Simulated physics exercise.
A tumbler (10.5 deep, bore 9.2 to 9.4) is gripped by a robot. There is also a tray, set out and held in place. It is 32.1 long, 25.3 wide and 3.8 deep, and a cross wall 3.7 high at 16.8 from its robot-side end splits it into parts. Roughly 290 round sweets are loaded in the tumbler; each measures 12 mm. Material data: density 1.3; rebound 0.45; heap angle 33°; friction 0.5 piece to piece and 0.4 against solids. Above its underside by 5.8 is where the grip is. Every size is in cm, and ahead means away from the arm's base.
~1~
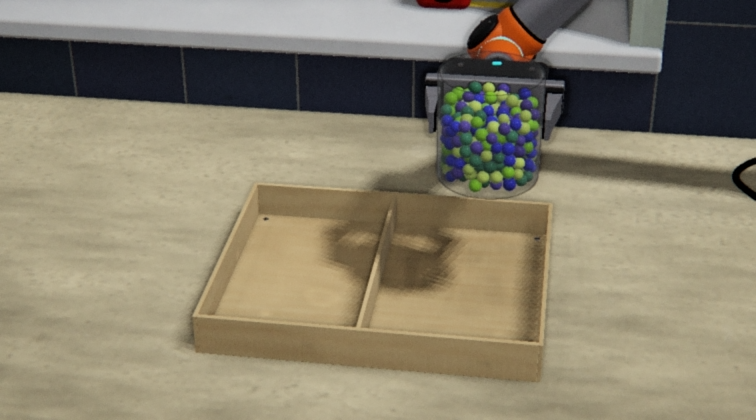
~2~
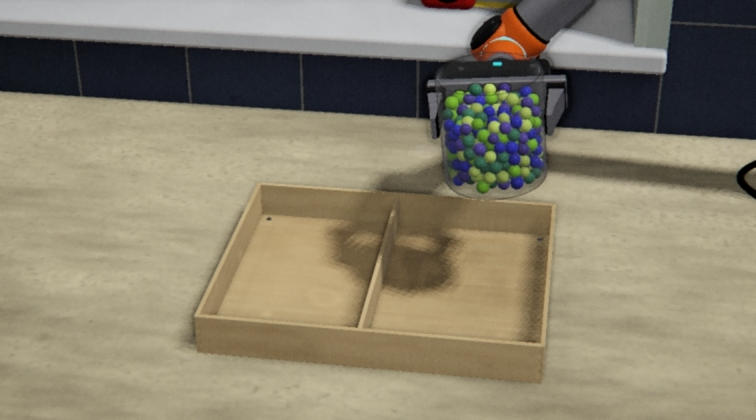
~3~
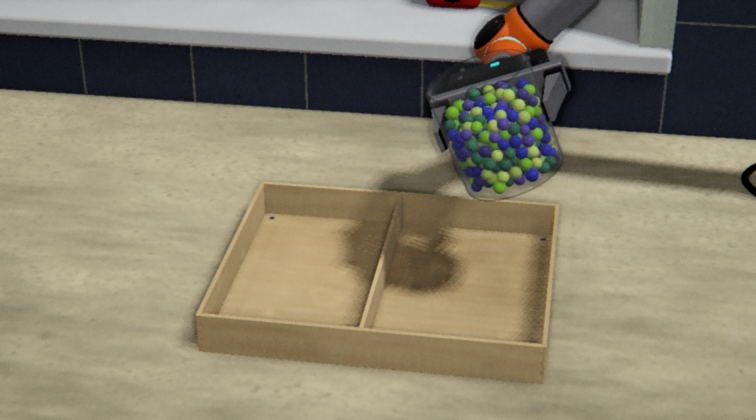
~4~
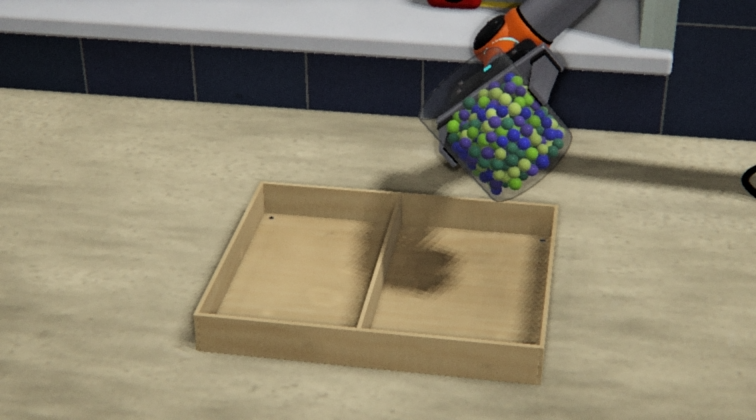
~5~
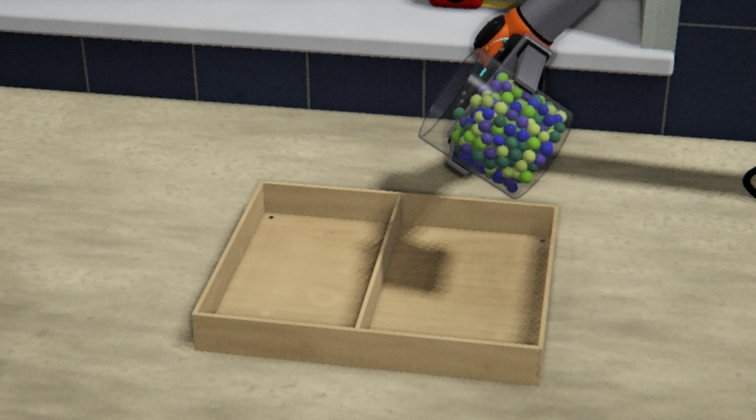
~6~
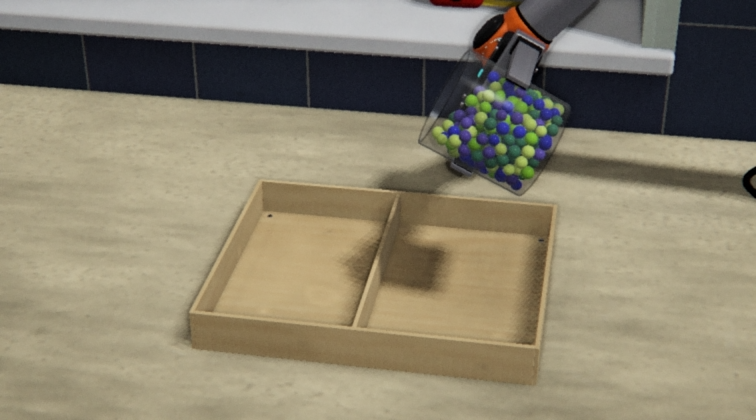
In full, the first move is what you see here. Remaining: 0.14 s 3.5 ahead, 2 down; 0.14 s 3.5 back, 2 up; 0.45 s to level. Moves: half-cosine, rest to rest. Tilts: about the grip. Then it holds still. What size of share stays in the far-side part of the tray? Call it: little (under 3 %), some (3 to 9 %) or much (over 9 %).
Little - under 3 %.
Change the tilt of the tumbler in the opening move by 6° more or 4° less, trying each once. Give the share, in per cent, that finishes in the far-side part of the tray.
0 and 0 %.
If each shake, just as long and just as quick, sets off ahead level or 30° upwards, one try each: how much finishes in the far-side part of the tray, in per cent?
You'd get some 5 per cent with the first setting and some 5 per cent with the second.
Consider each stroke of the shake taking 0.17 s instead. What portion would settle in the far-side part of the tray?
That change gives some 0 percent.
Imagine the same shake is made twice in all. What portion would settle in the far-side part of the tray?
Result: Approximately 5 per cent.
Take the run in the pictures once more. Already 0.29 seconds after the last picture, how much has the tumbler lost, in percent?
I'd put it at some 0 per cent at that point.
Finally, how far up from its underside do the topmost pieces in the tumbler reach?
Roughly 10.0 cm.
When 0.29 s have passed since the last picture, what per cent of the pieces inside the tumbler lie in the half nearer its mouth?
Some 35 percent is in that half.
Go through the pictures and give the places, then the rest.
In the first picture, tumbler middle at (489, 126), level; upper third of the load around (492, 116), from x 445 to 535, top at y 90; 294 in the tumbler.
In the second picture, tumbler middle at (492, 127), tilted 6° forward; upper third of the load around (500, 117), from x 450 to 540, top at y 90.
In the third picture, tumbler middle at (496, 126), tilted 22° forward; upper third of the load around (505, 115), from x 450 to 550, top at y 85.
In the fourth picture, tumbler middle at (497, 126), tilted 41° forward; upper third of the load around (508, 112), from x 455 to 560, top at y 80.
In the fifth picture, tumbler middle at (497, 126), tilted 57° forward; upper third of the load around (510, 109), from x 460 to 560, top at y 75.
In the sixth picture, tumbler middle at (495, 124), tilted 63° forward; upper third of the load around (510, 110), from x 440 to 560, top at y 80; 294 in the tumbler.
Then, 0.29 s later, tilted 63° forward, highest piece 22 above the table; 291 in the tumbler, 3 in flight or on a rim.
Then, 0.58 s later, tilted 15° forward, highest piece 24 above the table; 287 in the tumbler, 5 in the robot-side part, 2 in the far-side part.
Then, 0.93 s later, level, highest piece 24 above the table; 287 in the tumbler, 5 in the robot-side part, 2 in the far-side part.
Then, 1.98 s later, level, highest piece 24 above the table; 287 in the tumbler, 5 in the robot-side part, 2 in the far-side part.
At rest, 287 in the tumbler, 5 in the robot-side part, 2 in the far-side part. That is 1 % in the far-side part of the tray.
